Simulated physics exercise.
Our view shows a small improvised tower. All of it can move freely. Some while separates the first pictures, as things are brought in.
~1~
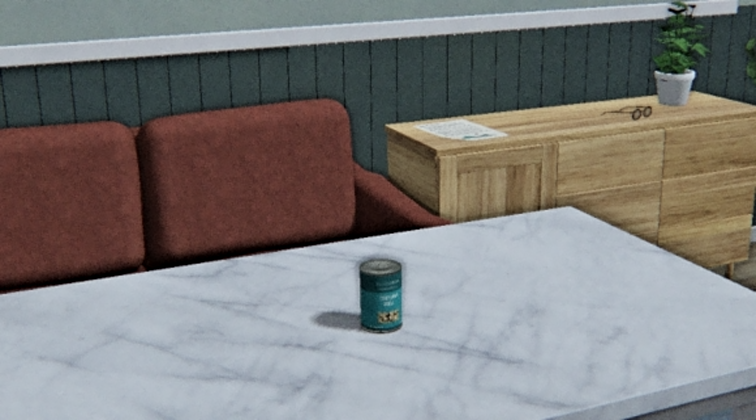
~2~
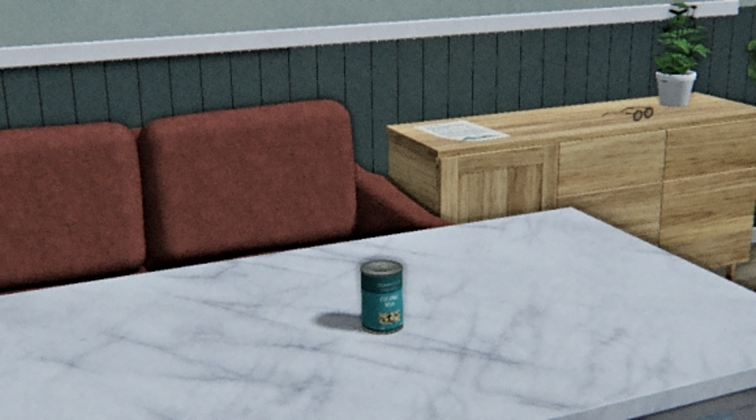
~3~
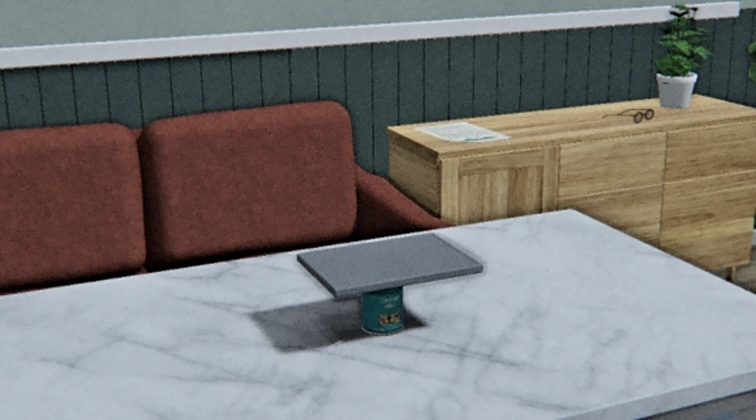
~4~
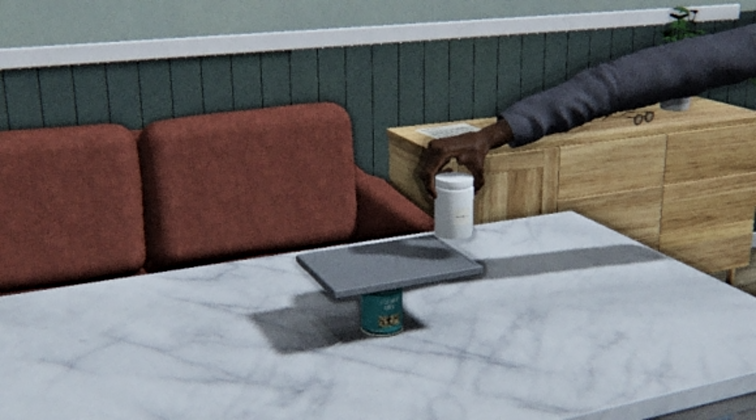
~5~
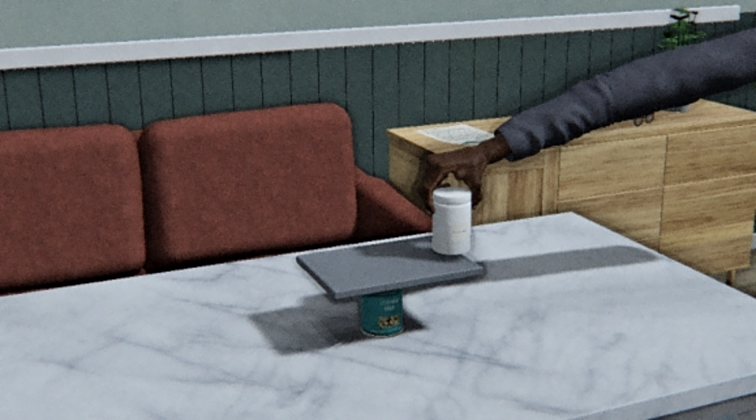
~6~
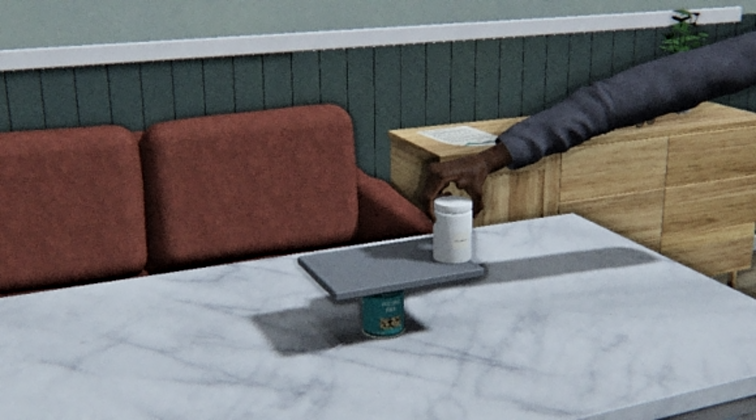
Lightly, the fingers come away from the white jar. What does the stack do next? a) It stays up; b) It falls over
Answer: B.
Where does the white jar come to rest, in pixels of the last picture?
It ends up close to (503, 303).
Then, 0.30 s later than the last frame, white jar now fallen; grey lid tilted by 27°.
Then, 0.40 s later than the last frame, grey lid tilted by 56°.
Then, 0.50 s later than the last frame, grey lid tilted by 69°.
Then, 1.30 s later than the last frame, grey lid tilted by 45°.
When it is over, fallen, white jar; lying over in the stack, grey lid; turquoise tin as before. End places, in pixels of the last picture, white jar near (503, 303). The stack gives way.
